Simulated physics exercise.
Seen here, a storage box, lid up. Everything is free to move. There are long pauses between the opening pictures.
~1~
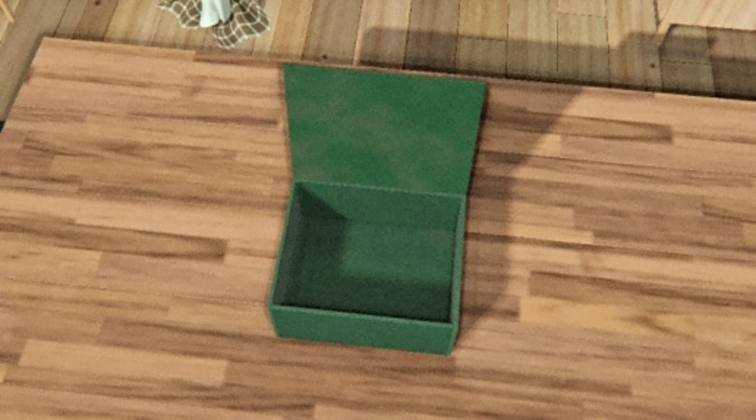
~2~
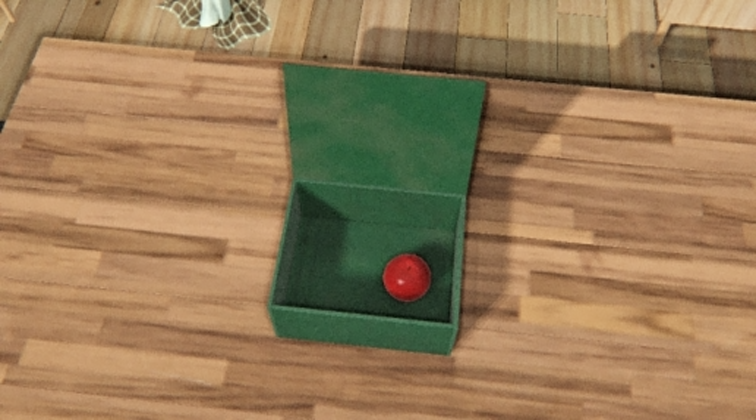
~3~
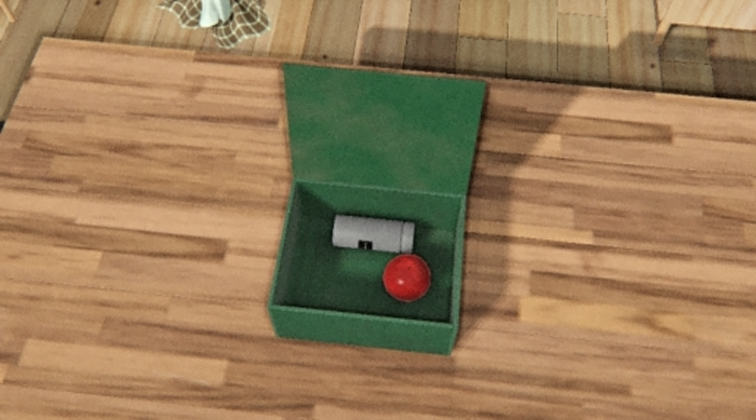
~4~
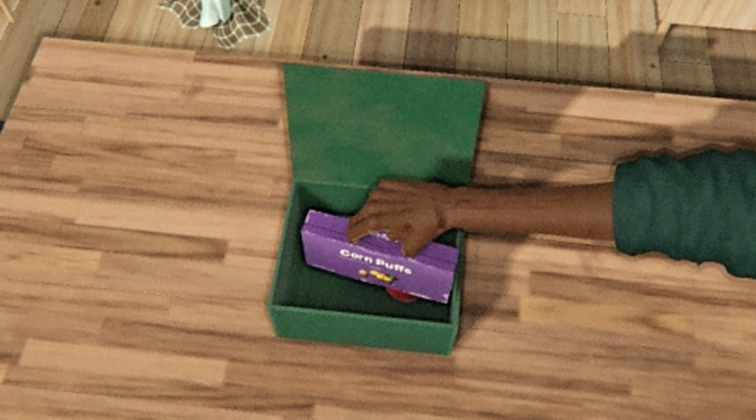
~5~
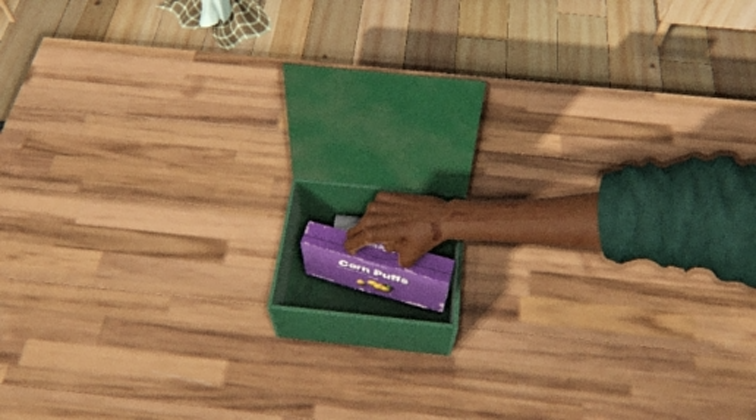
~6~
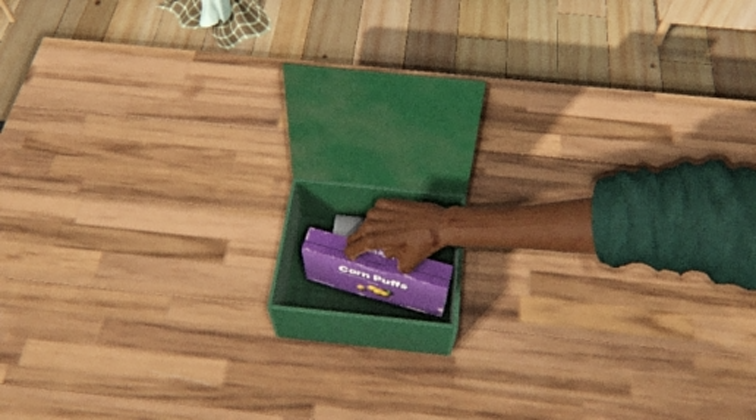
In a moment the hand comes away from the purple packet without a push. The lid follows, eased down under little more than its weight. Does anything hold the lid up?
Here the lid shuts flat.
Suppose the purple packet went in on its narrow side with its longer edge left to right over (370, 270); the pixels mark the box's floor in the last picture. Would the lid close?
Then it closes.
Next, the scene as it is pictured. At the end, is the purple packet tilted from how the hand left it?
It keeps its pose.
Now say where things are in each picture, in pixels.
In the first picture, the last thing is not in view yet.
In the second picture, the last thing is not in view yet.
In the third picture, the last thing is not in view yet; grey shaker (374, 234).
In the fourth picture, still above its spot; purple packet (380, 257).
In the fifth picture, still above its spot; purple packet (377, 267).
In the sixth picture, in place under the hand; purple packet (377, 273).
Then, 0.50 s after the last picture, purple packet slid a little near (381, 303).
Then, 1.60 s after the last picture, lid 66° above the rim; purple packet slid a little near (381, 303); red apple rolled a little.
Then, 1.80 s after the last picture, lid 39° above the rim; purple packet slid a little near (381, 303); red apple rolled a little.
Then, 2.00 s after the last picture, lid shut; purple packet slid a little near (381, 303); red apple rolled a little.
At rest, lid shut; moved from the start, purple packet; the other 2 in place. Seen from the same camera at the end, purple packet near (381, 303).
